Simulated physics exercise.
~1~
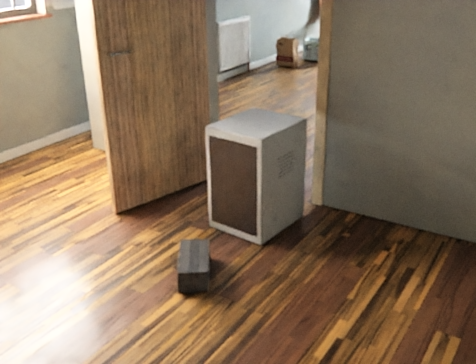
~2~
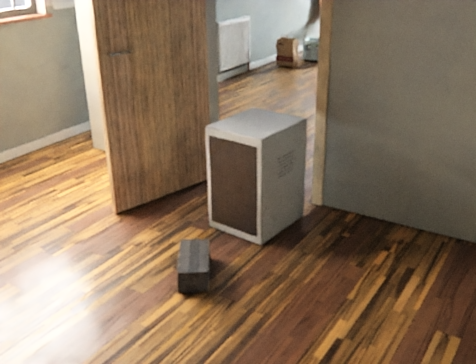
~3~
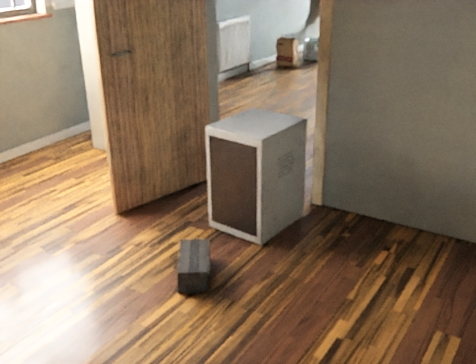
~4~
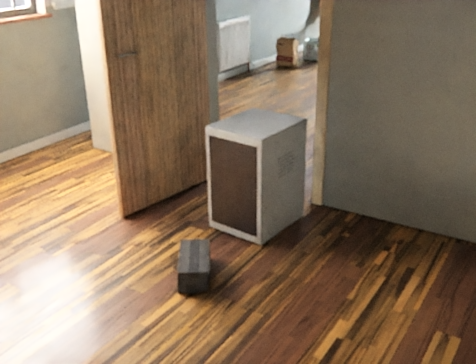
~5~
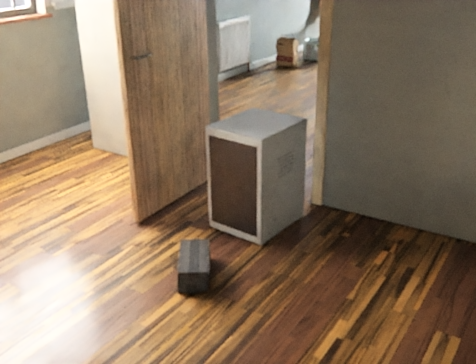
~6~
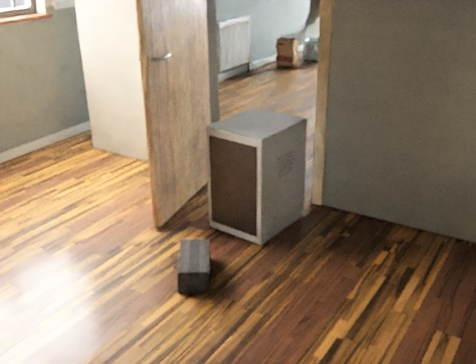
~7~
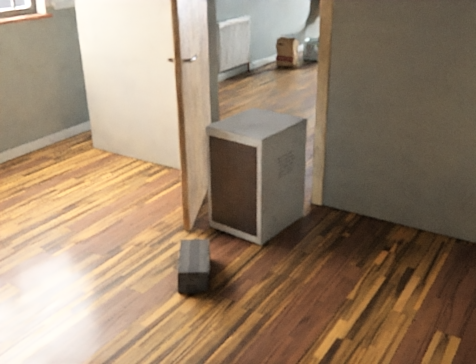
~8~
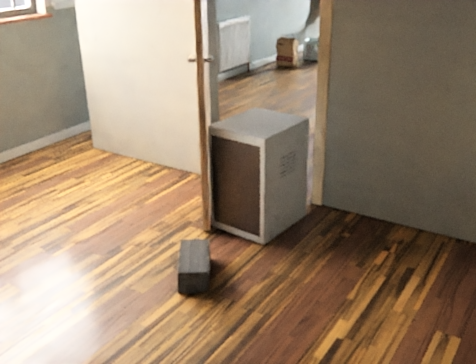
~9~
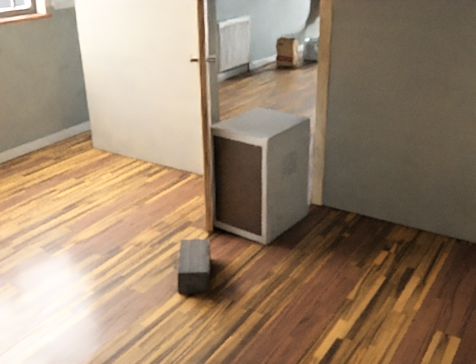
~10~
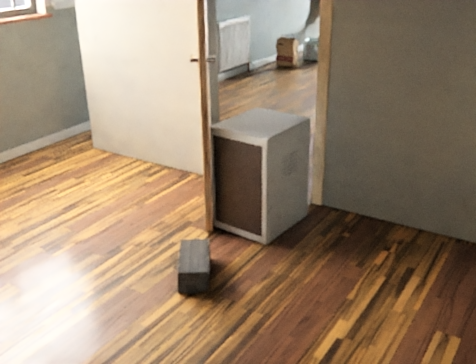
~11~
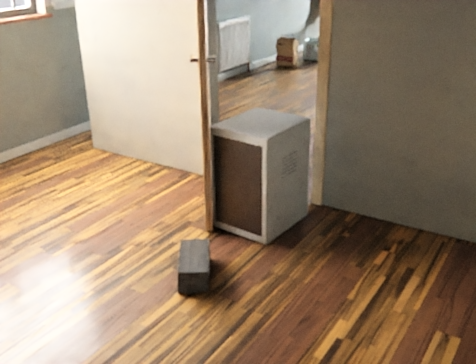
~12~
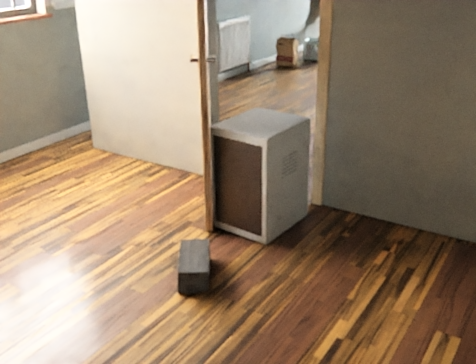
A wooden door swings partway toward its frame and stops against a pale boxy appliance.
